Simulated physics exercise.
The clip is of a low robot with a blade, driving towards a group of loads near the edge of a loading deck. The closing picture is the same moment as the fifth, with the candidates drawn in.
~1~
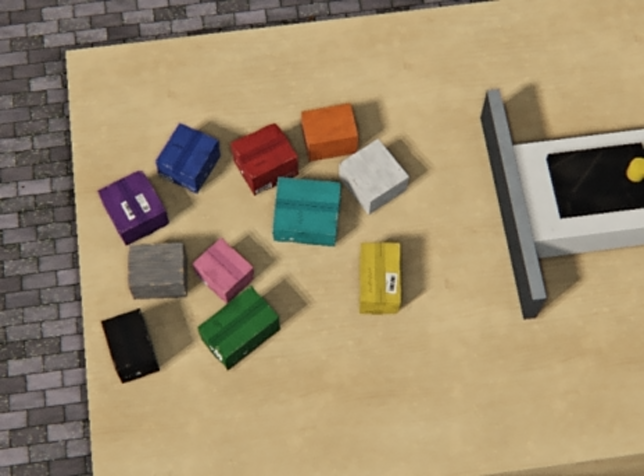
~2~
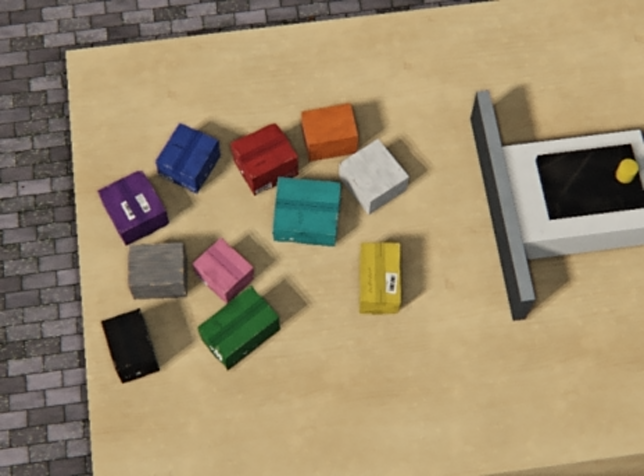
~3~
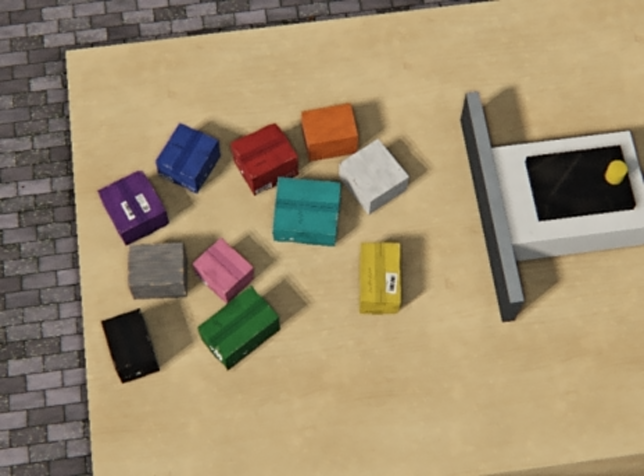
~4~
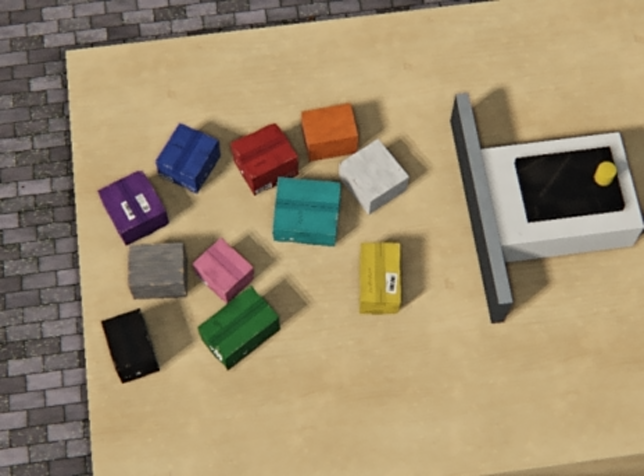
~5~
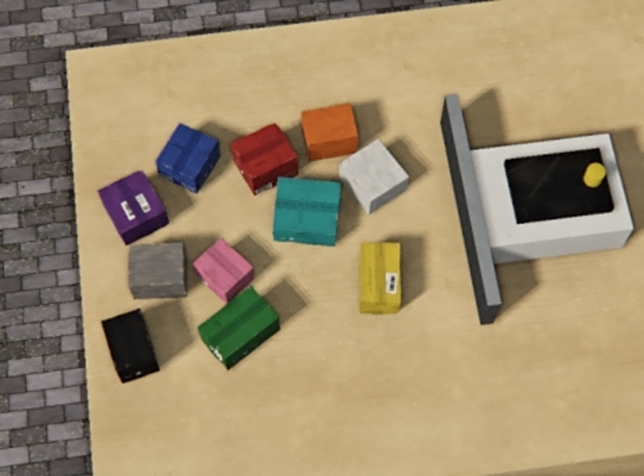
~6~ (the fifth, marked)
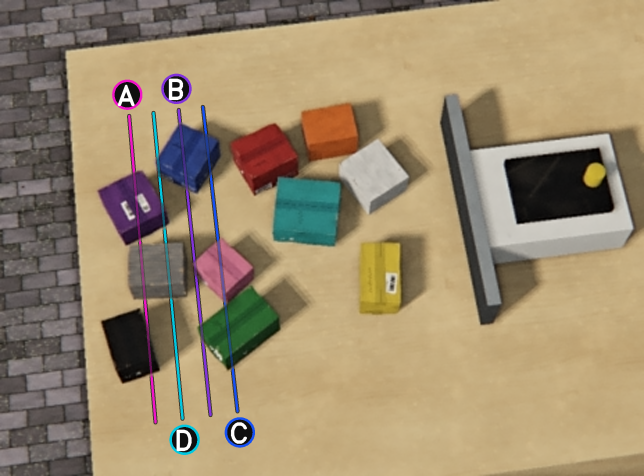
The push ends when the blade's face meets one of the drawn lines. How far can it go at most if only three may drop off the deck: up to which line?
At D, and not beyond.
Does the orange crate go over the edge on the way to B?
By then, no.
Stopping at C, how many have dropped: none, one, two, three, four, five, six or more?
In all, none.
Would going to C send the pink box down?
By then, no.
On the marked copy, A at (142, 261); B at (194, 254); C at (219, 251); D at (167, 258).
Taking D. A third of the way, robot (443, 199); orange crate (315, 133); white crate (322, 174).
Two thirds of the way, robot (332, 213); black box (125, 348); blue box (111, 159).
When it is over, robot (248, 224); blue box over the edge; grey crate over the edge; two fallen.
As for the rest, A drops six; B is within the limit but short; C is within the limit but short.
